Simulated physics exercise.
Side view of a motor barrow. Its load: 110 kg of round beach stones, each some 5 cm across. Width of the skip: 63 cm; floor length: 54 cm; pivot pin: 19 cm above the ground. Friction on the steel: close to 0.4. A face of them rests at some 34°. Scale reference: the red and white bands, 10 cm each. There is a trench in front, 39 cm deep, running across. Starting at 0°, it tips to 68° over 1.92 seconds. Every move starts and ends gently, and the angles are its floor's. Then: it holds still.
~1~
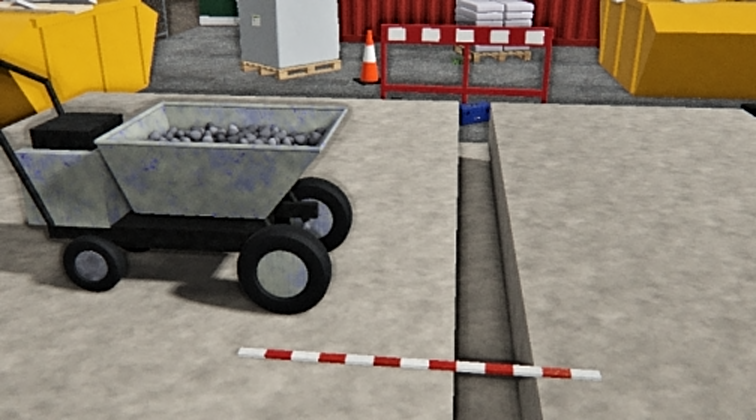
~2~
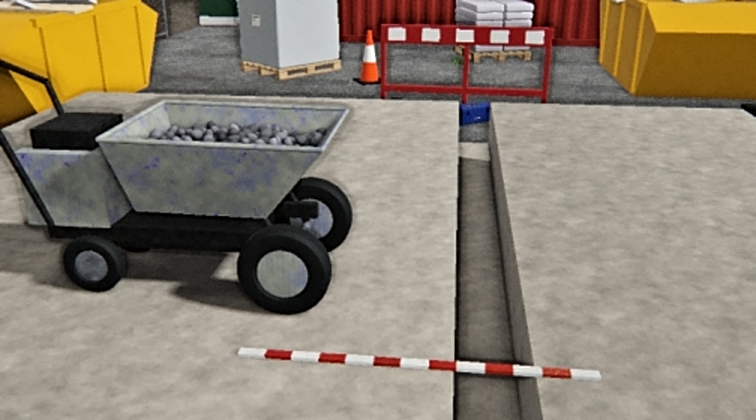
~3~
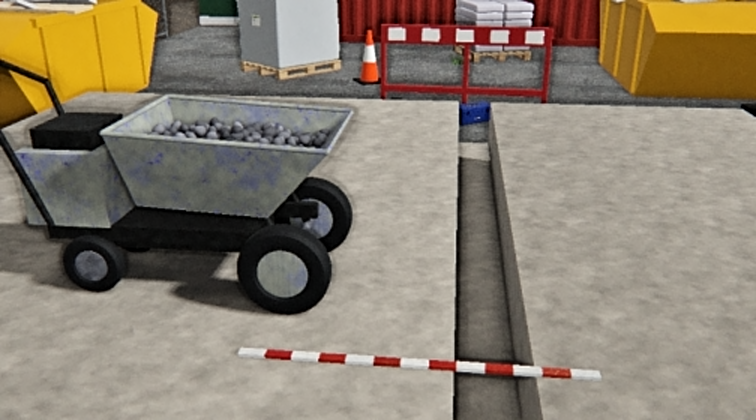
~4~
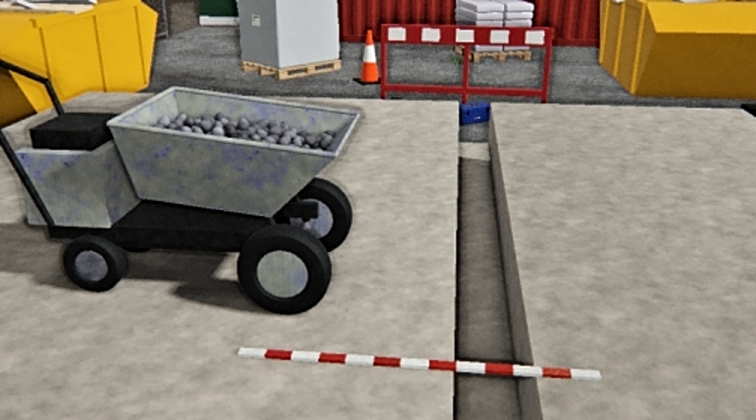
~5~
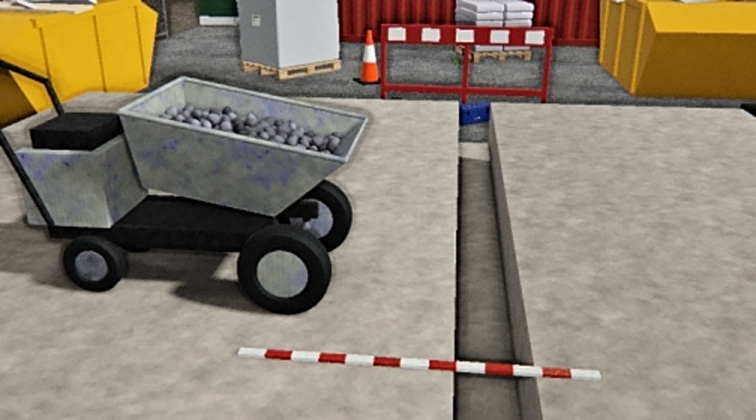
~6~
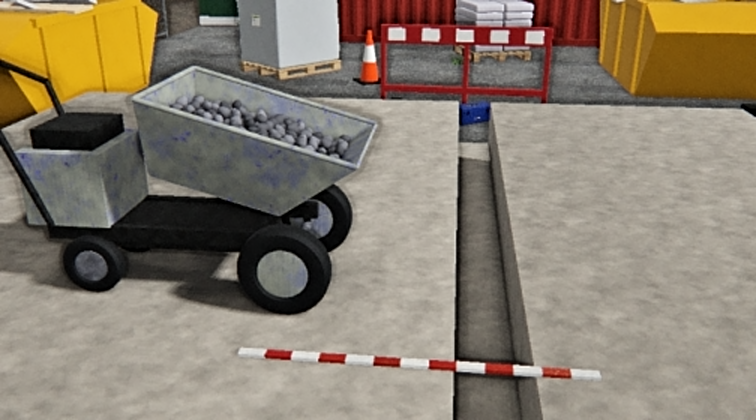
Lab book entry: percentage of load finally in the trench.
Approx. 97 percent.
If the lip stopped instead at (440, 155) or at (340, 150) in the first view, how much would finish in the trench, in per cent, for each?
From the first place around 15 per cent, from the other around 95.
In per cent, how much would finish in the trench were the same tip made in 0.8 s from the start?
Around 90 per cent would end in the trench.
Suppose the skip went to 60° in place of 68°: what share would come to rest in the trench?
Around 80 per cent would finish in the trench.
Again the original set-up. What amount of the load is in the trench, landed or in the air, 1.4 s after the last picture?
By that moment, roughly 50 per cent of the load.
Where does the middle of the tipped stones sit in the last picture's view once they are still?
Their middle lands near (484, 345).
Then, 0.8 s after the last picture the floor is at 57°, 100 % in the skip; the foremost stones are at (426, 210).
Then, 1.4 s after the last picture the floor is at 68°, 41 % in the skip, 8 % short of the trench, 51 % in the trench; the foremost stones are at (515, 338).
Then, 1.8 s after the last picture the floor is at 68°, 17 % in the skip, 7 % short of the trench, 76 % in the trench; the foremost stones are at (517, 341).
Then, 3.7 s after the last picture the floor is at 68°, 0 % in the skip, 3 % short of the trench, 97 % in the trench; the foremost stones are at (518, 331).
